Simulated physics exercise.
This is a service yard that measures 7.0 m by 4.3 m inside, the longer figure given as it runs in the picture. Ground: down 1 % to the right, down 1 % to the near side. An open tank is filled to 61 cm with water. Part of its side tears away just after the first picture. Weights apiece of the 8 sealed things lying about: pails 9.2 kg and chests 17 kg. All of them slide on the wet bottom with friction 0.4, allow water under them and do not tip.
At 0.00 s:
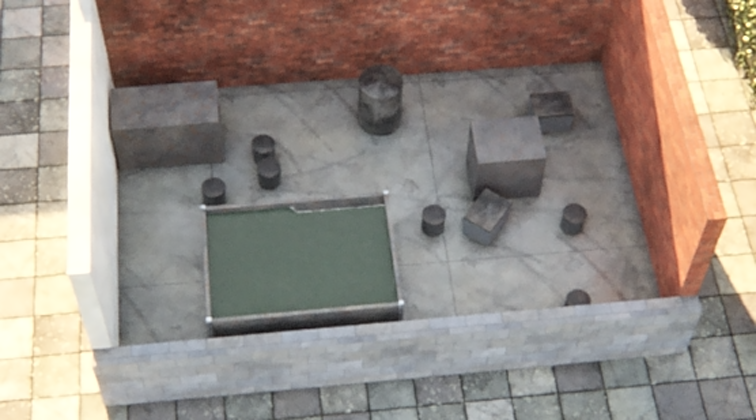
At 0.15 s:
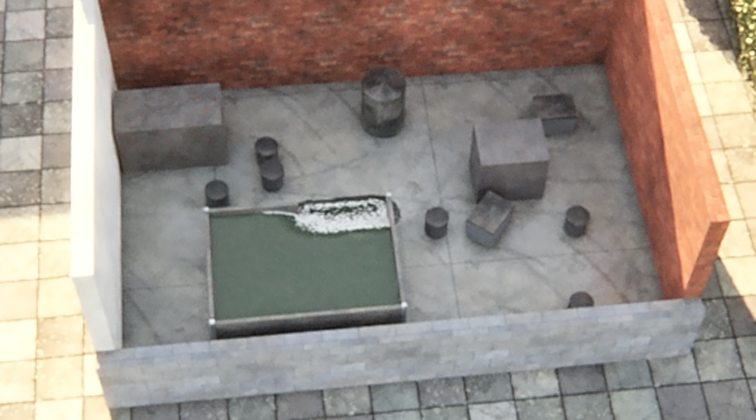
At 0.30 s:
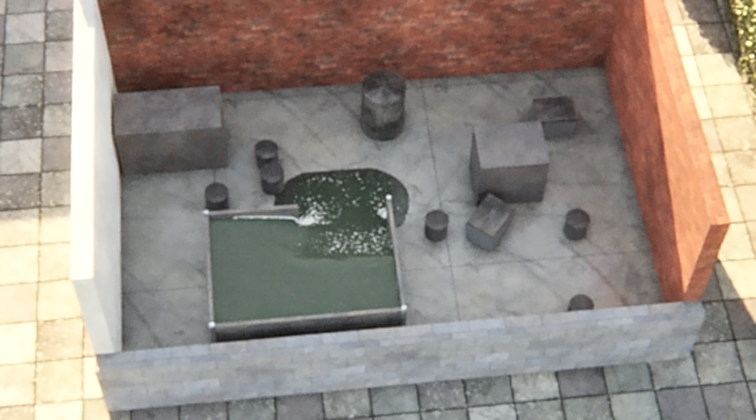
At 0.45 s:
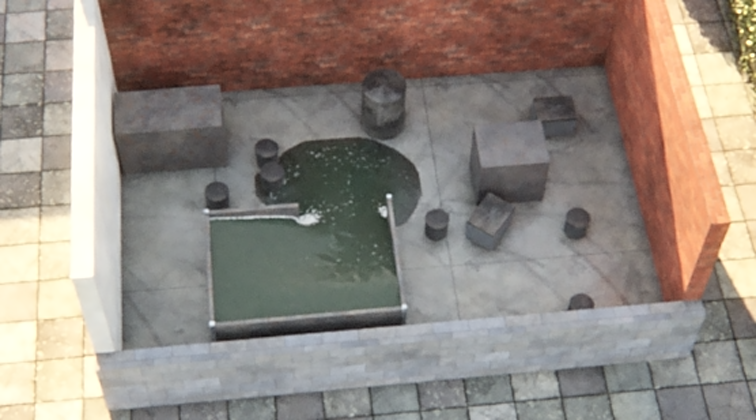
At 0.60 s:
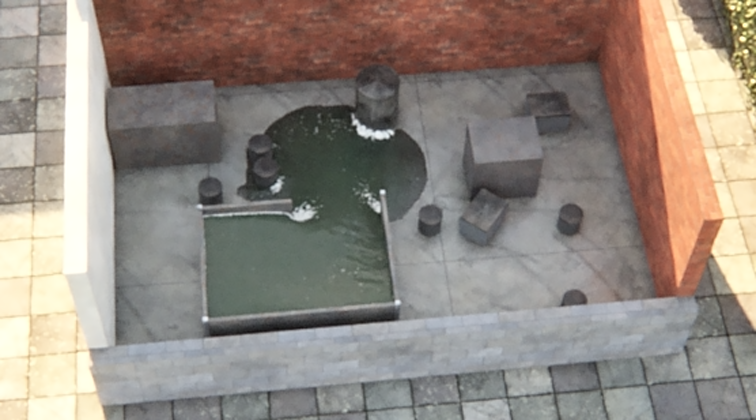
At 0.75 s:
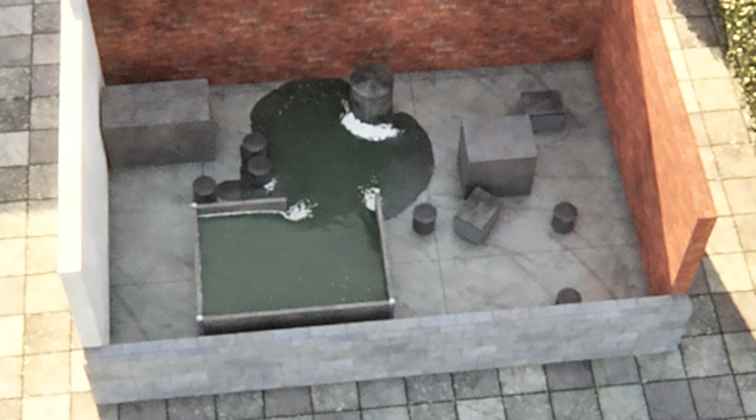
Walled yard with an open tank of dark green water, its far side opening and water spreading around nearby pails.
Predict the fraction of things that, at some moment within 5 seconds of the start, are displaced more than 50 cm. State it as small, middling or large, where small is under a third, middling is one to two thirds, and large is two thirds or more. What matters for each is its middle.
Small.
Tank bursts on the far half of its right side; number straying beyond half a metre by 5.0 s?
Then it comes to 5 of them.
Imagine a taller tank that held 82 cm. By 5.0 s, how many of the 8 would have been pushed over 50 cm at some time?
With that change, 5 of them.
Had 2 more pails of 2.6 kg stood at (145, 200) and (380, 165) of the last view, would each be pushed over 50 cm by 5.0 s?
First falls shy, then exceeds it.
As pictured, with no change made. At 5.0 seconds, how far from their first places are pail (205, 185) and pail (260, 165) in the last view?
In turn: 0 cm, 0 cm.
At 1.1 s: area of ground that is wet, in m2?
About 9.5 m2 is covered.
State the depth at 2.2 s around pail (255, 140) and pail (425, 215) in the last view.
About 4 and 0 cm.
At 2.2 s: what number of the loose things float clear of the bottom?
At that time, 0.
After 1.1 s 0 of 8 are over 50 cm from their spots; 0 afloat.
After 2.2 s 0 of 8 are over 50 cm from their spots; 0 afloat.
After 3.5 s 1 of 8 are over 50 cm from their spots; 0 afloat.
After 5.0 s 1 of 8 are over 50 cm from their spots, and 1 have been at some point; 0 afloat.
